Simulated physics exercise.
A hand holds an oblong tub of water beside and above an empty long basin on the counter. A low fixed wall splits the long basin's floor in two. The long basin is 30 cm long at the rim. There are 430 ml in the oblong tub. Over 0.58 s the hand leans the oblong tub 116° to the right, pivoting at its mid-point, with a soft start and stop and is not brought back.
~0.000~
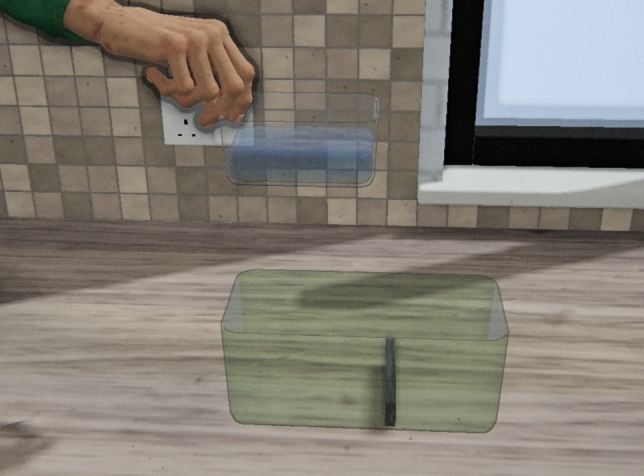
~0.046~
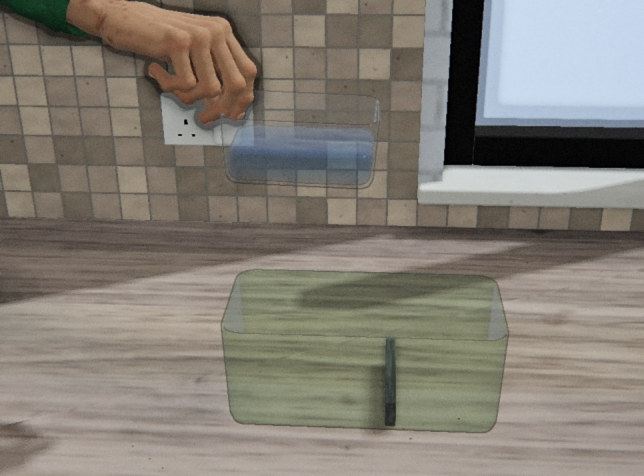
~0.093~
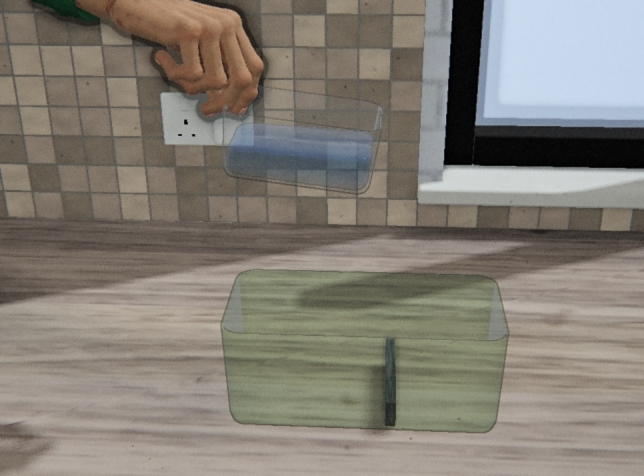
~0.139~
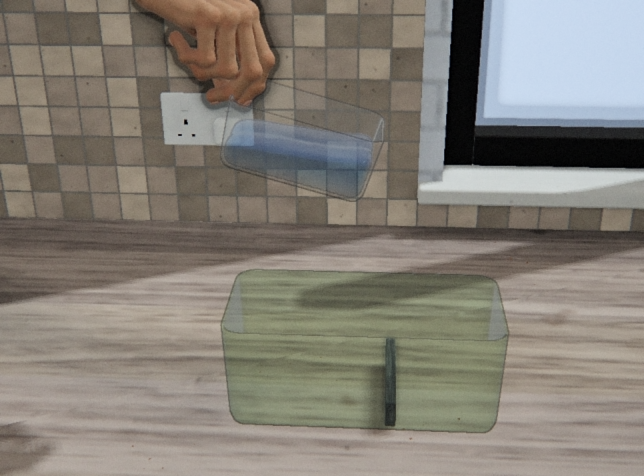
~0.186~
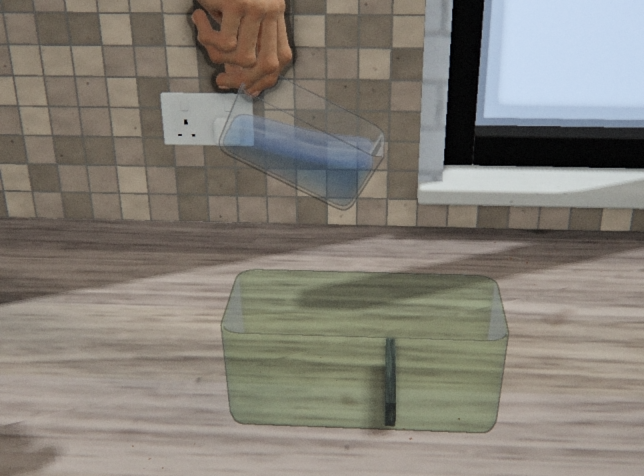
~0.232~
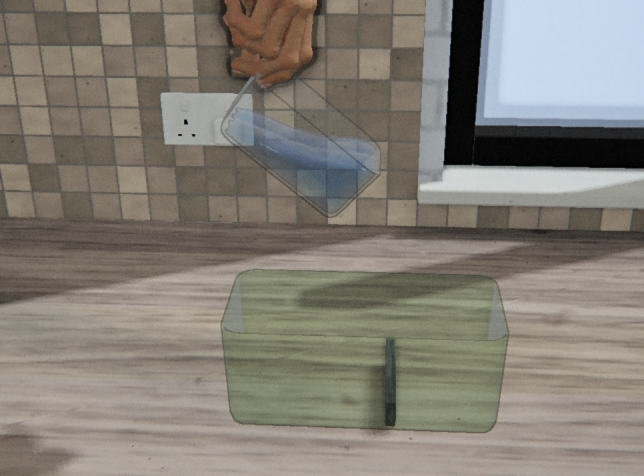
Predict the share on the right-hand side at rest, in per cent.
The far part has some 55 per cent.
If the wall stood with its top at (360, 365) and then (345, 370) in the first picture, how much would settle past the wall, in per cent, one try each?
First 75, then 80 per cent.
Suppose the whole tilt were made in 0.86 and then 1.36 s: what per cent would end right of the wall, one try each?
In turn about 60 and 70 per cent.
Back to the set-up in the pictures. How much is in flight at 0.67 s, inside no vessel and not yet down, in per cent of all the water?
About 10 per cent.
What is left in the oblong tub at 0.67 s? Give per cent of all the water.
Near 0 in a hundred.
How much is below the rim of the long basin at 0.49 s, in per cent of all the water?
Some 30 per cent.
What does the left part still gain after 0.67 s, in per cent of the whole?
About 16 per cent.
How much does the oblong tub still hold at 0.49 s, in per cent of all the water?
Some 9 per cent.
Then, 0.49 s in, the tilt is 109° and 9 per cent is still to pour, 0 is left of the wall and 29 right of it.
Then, 0.67 s in, the tilt is 116° and 0 per cent is still to pour, 26 is left of the wall and 64 right of it.
Then, 0.87 s in, the tilt is 116° and 0 per cent is still to pour, 40 is left of the wall and 56 right of it.
Then, 1.08 s in, the tilt is 116° and 0 per cent is still to pour, 42 is left of the wall and 55 right of it.
Finally, 42 per cent lies left of the wall, 55 right of it and 3 outside.
